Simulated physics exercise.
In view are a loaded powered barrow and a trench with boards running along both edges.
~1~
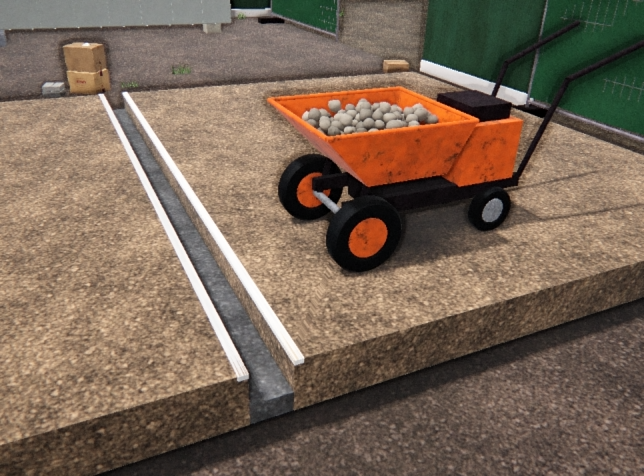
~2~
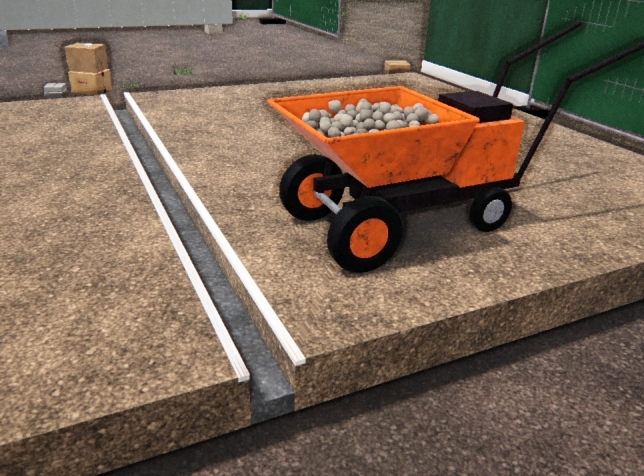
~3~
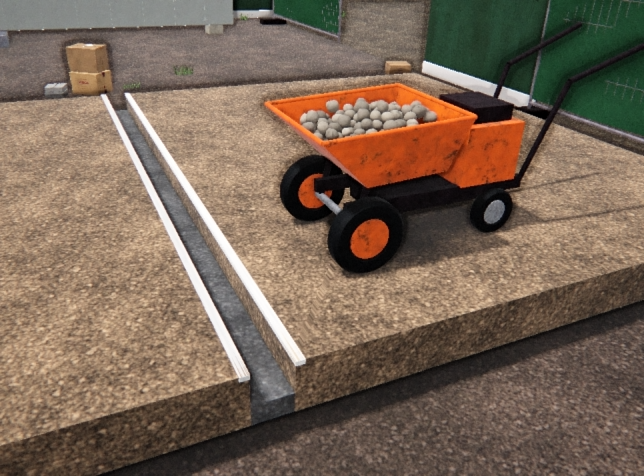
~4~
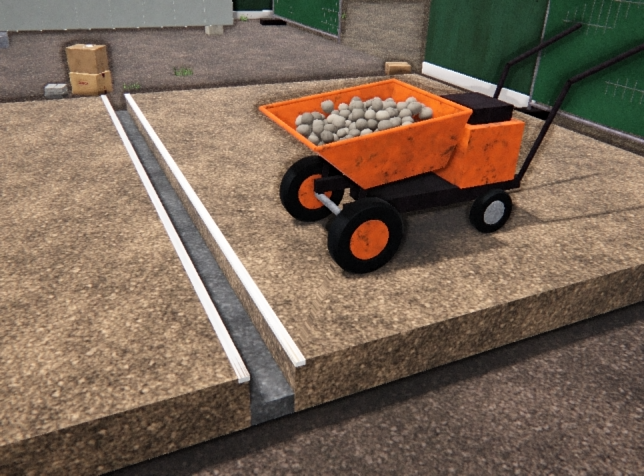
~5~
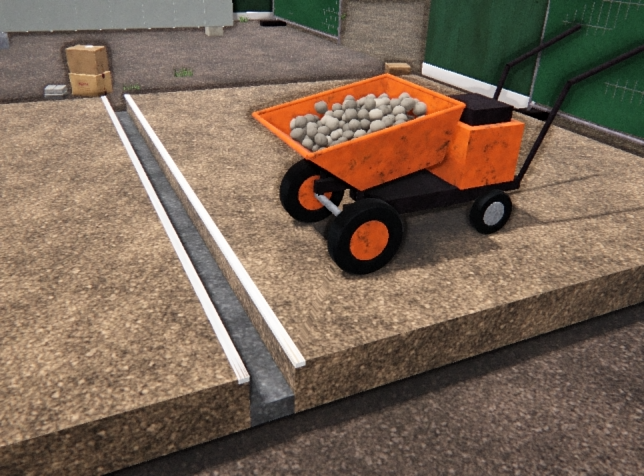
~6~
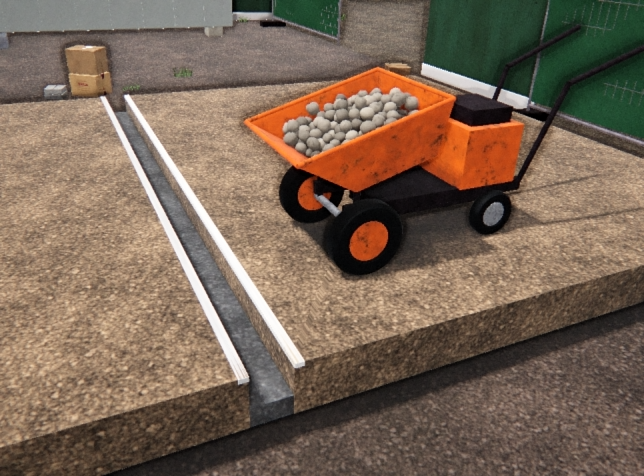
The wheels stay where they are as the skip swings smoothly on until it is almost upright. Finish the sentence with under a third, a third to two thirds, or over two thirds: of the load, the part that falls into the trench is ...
The part that falls into the trench is a third to two thirds.
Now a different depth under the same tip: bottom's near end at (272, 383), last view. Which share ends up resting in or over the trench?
The share would be around 40 in a hundred.
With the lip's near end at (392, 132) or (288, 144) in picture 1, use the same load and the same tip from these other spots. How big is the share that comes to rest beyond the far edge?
In turn 0 and 80 in a hundred.
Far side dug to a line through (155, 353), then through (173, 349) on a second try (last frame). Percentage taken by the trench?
First case 100 %, second case 100 %.
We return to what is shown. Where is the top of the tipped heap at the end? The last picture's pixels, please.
Summit once settled: About (206, 262).
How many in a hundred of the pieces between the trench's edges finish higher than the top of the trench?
I'd estimate around 15 %.
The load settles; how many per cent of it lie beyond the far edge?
I'd put it at some 25 per cent of the load.
Soon after the last picture, skip tipped steeply; all in the skip.
A little later, skip tipped right over; about half in the skip; a stray few short of the trench; about a third in or heaped over the trench; a small part beyond it; a stray few falling.
Later still, skip tipped right over; about a quarter in the skip; a stray few short of the trench; about half in or heaped over the trench; about a quarter beyond it.
At rest, skip tipped right over; about a quarter in the skip; a stray few short of the trench; about half in or heaped over the trench; about a quarter beyond it.
